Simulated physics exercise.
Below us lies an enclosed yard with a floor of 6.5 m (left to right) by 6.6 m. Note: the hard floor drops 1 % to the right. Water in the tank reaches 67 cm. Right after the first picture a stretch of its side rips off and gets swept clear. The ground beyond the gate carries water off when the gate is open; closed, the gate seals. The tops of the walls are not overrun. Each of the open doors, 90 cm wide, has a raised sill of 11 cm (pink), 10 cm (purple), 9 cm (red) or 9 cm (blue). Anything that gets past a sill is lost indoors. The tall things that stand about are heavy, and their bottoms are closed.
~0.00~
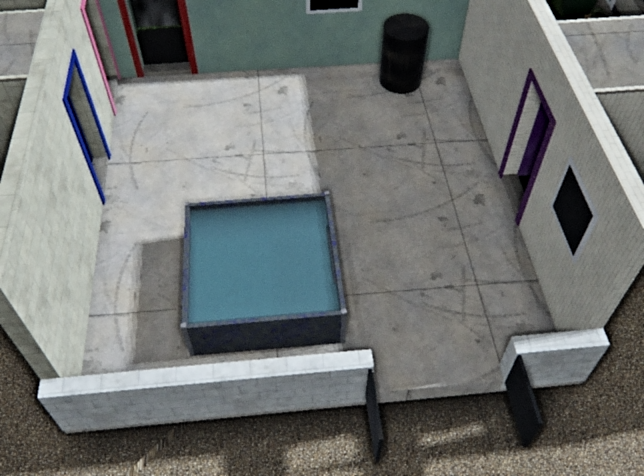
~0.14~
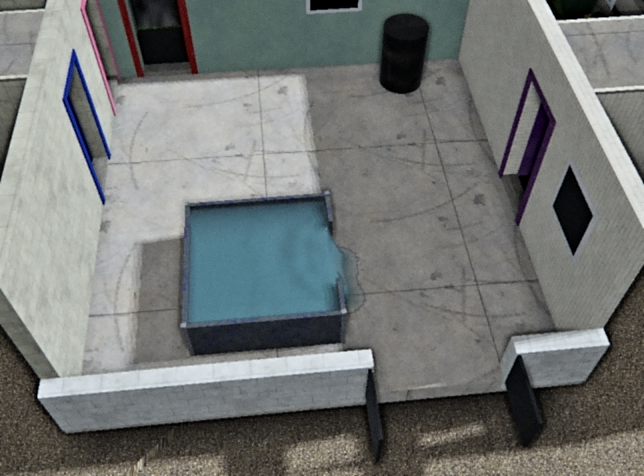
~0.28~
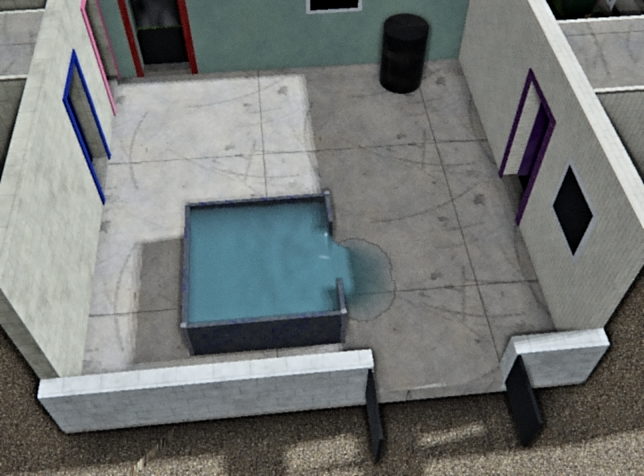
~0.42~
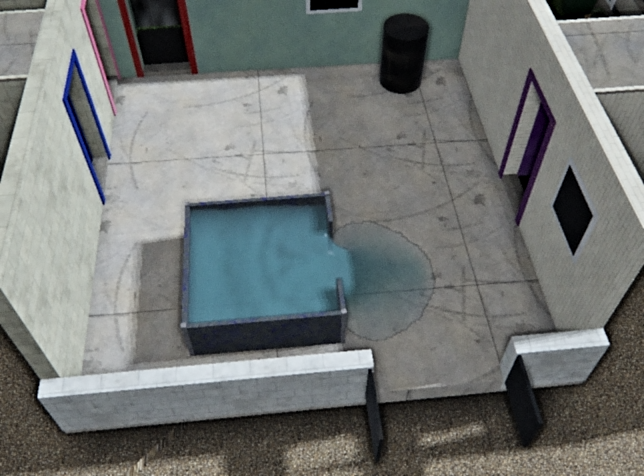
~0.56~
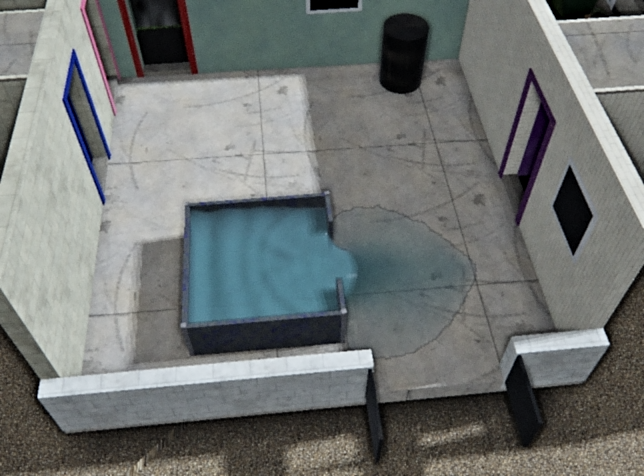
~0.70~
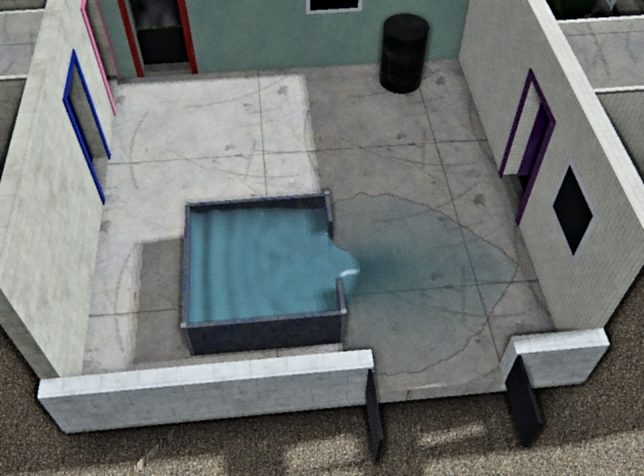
In a walled yard with a concrete floor, a square tank of blue water sits still until part of its right side opens, and water pours through the gap, rippling inside and spreading rightward in a widening, thinning sheet.
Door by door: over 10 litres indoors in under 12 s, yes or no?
Pink door: No, purple door: Yes, red door: No, blue door: No.
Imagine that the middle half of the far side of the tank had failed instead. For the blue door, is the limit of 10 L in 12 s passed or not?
Relative to that limit, blue ends up on the low side.
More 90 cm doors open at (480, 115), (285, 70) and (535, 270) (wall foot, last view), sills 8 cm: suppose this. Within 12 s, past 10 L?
Taking them in order, the first gets enough, the second too little and the third enough.
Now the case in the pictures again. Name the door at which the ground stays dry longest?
The blue door.
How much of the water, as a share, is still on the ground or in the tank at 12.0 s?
About 74 per cent.
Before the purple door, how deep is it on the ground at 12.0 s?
The mean depth is around 7.0 cm.
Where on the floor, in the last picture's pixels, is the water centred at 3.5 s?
Near (376, 254).
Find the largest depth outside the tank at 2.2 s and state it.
It tops out at some 38 cm.
After 1.4 s water covers 25 % of the floor and is deepest (43 cm) near (563, 358); pink door not reached, purple door 20 cm at the sill, 3 L in, red door not reached, blue door not reached.
After 2.2 s water covers 30 % of the floor and is deepest (38 cm) near (543, 303); pink door not reached, purple door 24 cm at the sill, 45 L in, red door not reached, blue door not reached.
After 3.5 s water covers 35 % of the floor and is deepest (26 cm) near (340, 278); pink door not reached, purple door 17 cm at the sill, 100 L in, red door not reached, blue door not reached.
After 7.0 s water covers 55 % of the floor and is deepest (18 cm) near (470, 98); pink door not reached, purple door 11 cm at the sill, 144 L in, red door 1 cm at the sill, 0 L in, blue door not reached.
After 12.0 s water covers 90 % of the floor and is deepest (10 cm) near (484, 139); pink door 7 cm at the sill, 0 L in, purple door 7 cm at the sill, 147 L in, red door 7 cm at the sill, 0 L in, blue door 5 cm at the sill, 0 L in.
